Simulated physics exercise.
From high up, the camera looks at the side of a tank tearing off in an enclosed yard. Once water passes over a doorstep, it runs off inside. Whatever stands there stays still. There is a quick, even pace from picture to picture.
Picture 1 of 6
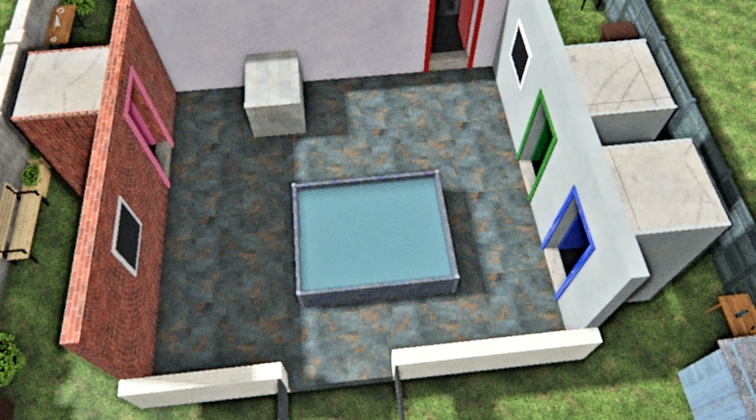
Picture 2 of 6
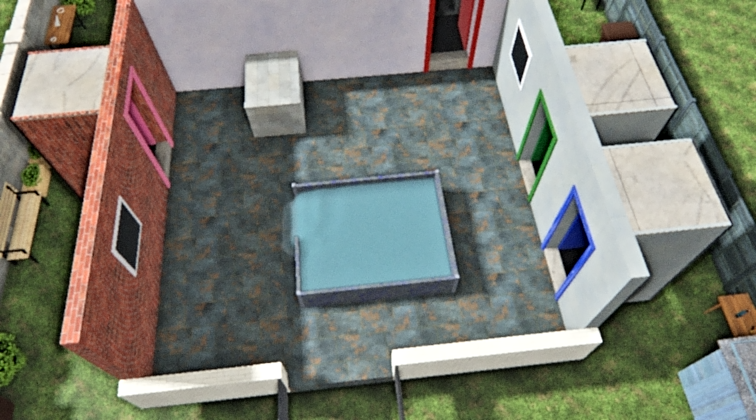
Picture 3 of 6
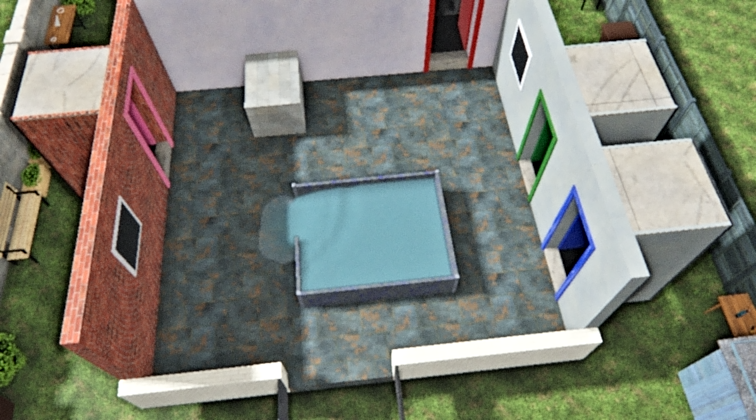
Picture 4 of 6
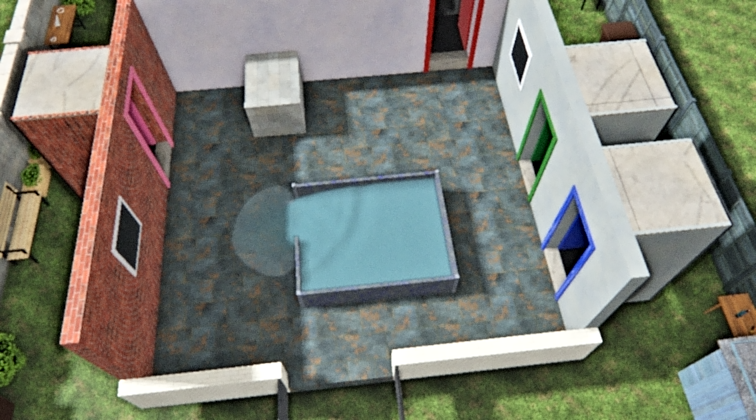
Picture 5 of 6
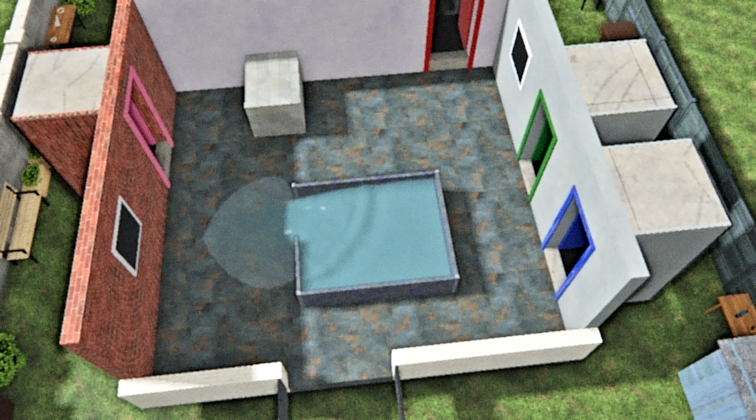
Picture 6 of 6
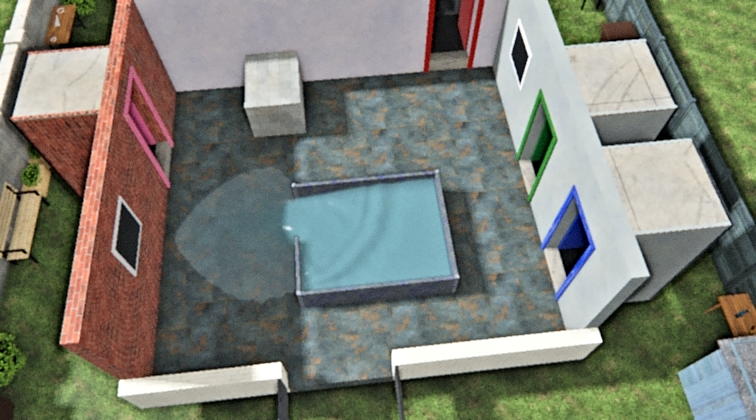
In the video, seen from above, a rectangular tank of still water in a walled yard opens on its left side, and water pours out, spreading left across the stone floor in a widening rounded sheet toward the brick wall.
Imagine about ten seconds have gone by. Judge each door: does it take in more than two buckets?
My call: The pink door keeps it to two or fewer, the green door keeps it to two or fewer, the blue door keeps it to two or fewer, the red door keeps it to two or fewer.
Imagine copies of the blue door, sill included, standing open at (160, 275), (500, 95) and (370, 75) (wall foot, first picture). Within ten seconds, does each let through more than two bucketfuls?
Same order as asked - exceeds the limit, stays within the limit and stays within the limit.
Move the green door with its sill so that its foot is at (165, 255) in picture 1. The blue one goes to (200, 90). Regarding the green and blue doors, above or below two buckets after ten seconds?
Then: The green one lets more in, the blue one passes that mark.
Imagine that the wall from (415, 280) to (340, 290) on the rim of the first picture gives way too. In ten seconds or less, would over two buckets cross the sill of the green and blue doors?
Result - green: Below the limit; blue: Above the limit.
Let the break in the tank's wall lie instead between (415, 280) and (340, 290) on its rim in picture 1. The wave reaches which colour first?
I'd go with the blue one.
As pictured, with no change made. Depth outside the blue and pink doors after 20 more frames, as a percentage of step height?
In order: Roughly 0 and 70 in a hundred.
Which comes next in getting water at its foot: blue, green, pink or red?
It's the pink-painted one.
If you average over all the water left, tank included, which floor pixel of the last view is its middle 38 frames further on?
Centre of mass: Roughly (288, 228).
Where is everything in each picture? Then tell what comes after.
The first frame shows still water in the tank at (372, 231).
In the second frame, water pours out at (300, 222) and has run to (293, 252).
In the third frame, water pours out at (300, 223) and has run to (265, 250).
In the fourth frame, water pours out at (300, 223) and has run to (236, 244).
In the fifth frame, the front is at (208, 241), out from the gap at (300, 223).
In the sixth frame, the front is at (181, 233), out from the gap at (300, 223).
A moment on, water covers 20 % of the floor; the pink door not reached, the green door not reached, the blue door not reached, the red door not reached.
Next, water covers 25 % of the floor; the pink door wet at the sill, nothing in, the green door not reached, the blue door not reached, the red door not reached.
Then, water covers 35 % of the floor; the pink door wet at the sill, nothing in, the green door not reached, the blue door not reached, the red door not reached.
Later, water covers 55 % of the floor; the pink door wet at the sill, nothing in, the green door not reached, the blue door not reached, the red door not reached.
In the end, water covers 80 % of the floor; the pink door wet at the sill, nothing in, the green door under two buckets in, the blue door wet at the sill, nothing in, the red door not reached.
